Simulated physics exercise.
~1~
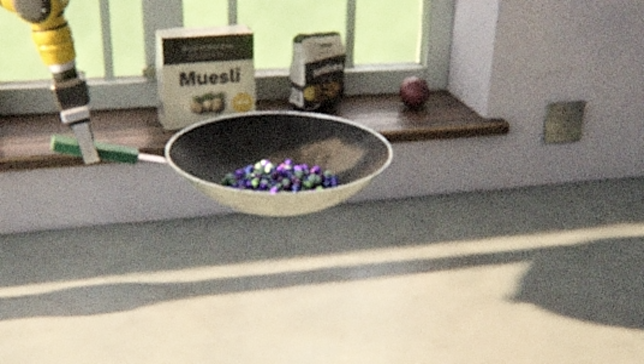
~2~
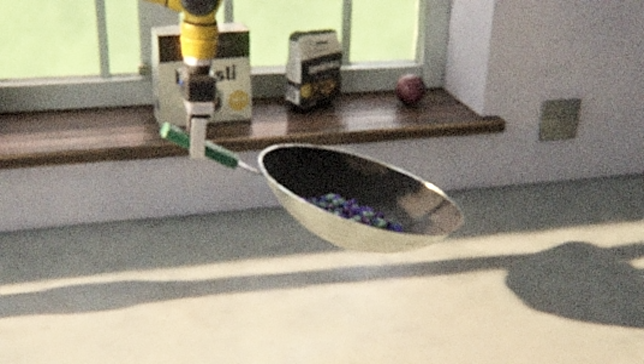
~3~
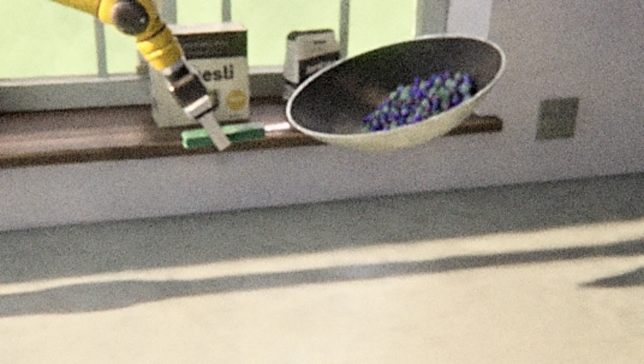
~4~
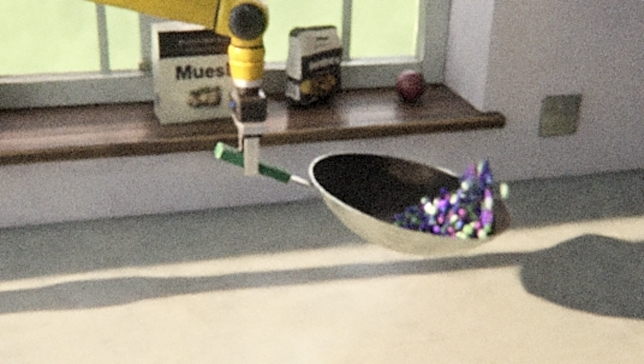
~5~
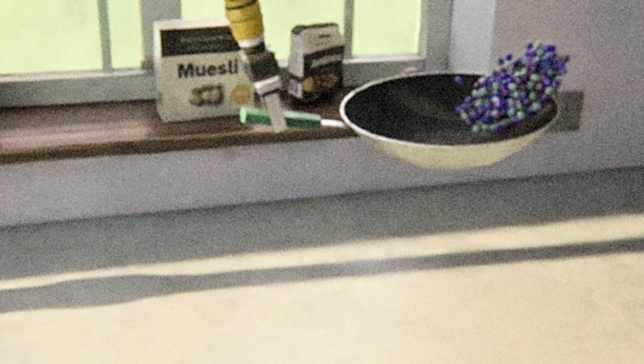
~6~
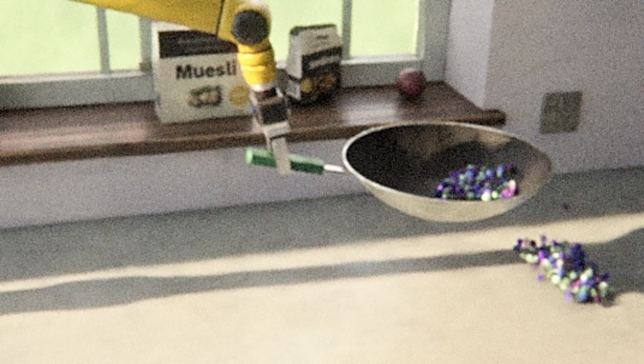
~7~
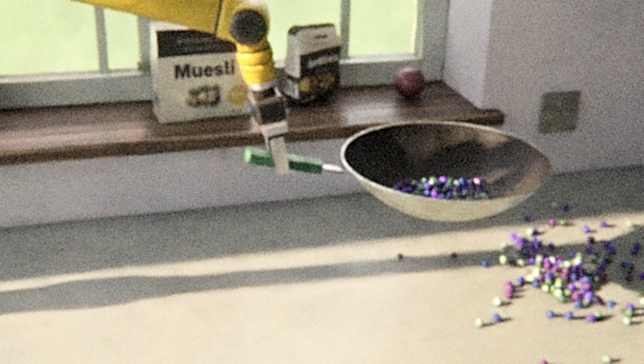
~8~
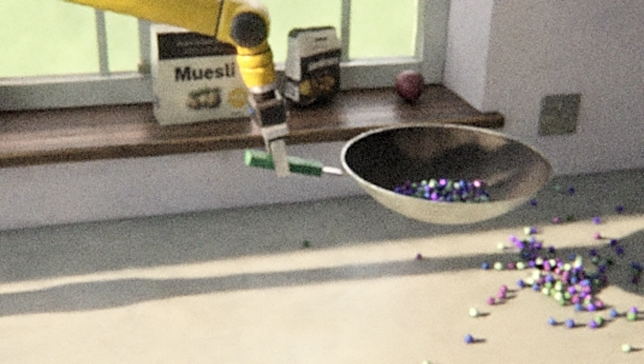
A yellow robot arm swung a wok of small purple, green and white sweets rightward, dipping and lifting it until a big clump flew over the far rim and scattered across the counter, while a smaller share stayed in the now steady wok.
